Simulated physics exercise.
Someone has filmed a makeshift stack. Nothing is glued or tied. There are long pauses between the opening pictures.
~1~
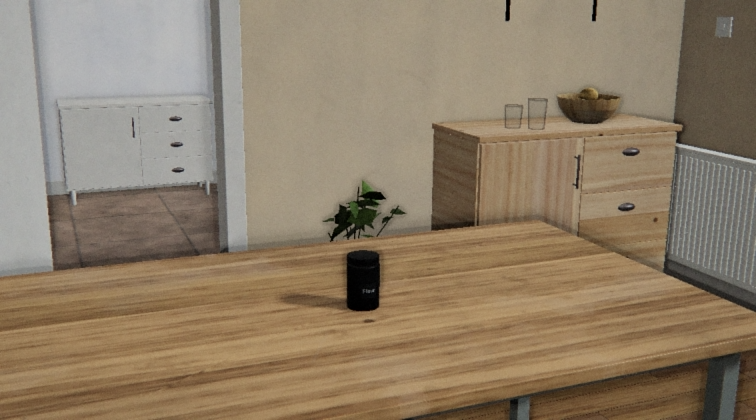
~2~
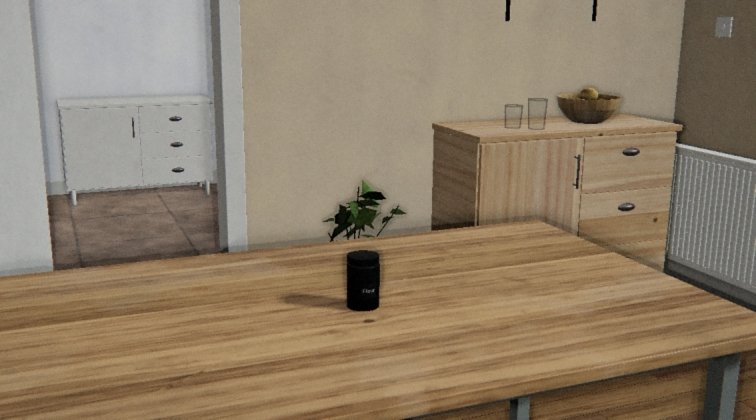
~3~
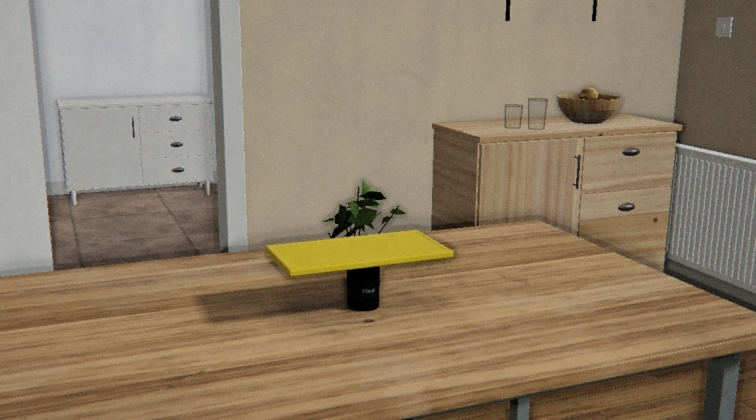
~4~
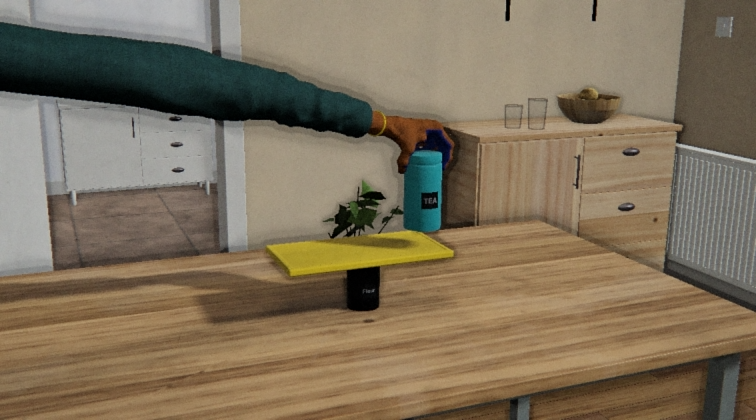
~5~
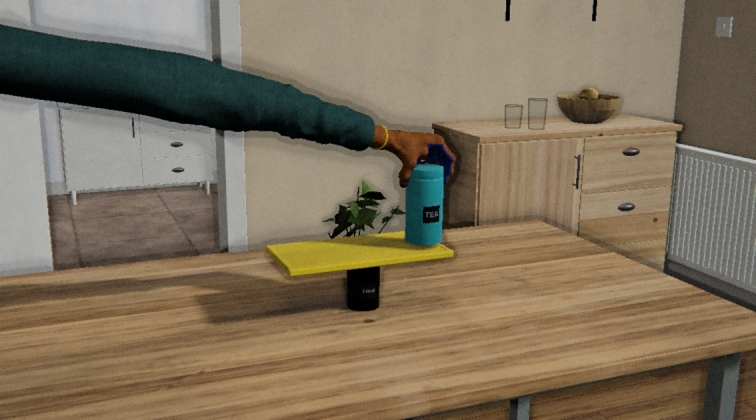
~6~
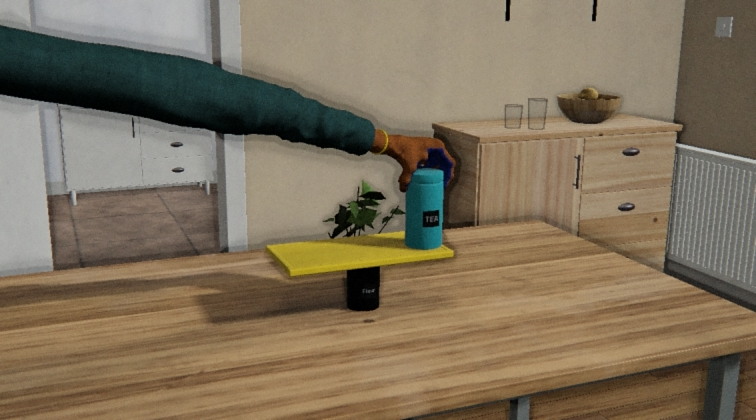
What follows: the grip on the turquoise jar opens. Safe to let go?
It loses its balance.
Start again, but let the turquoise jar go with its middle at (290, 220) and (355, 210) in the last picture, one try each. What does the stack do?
First, it gives way; second, it stays up.
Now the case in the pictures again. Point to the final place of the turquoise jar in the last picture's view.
Around (505, 279).
Then, 0.30 s on from there, turquoise jar now fallen; yellow lid turned 49° from how it was put.
Then, 0.50 s on from there, yellow lid turned 59° from how it was put.
Then, 1.00 s on from there, yellow lid now fallen.
In the end, fallen, turquoise jar and yellow lid; black jar unmoved. At the end, from the last picture's camera, turquoise jar near (505, 279). The stack comes apart.
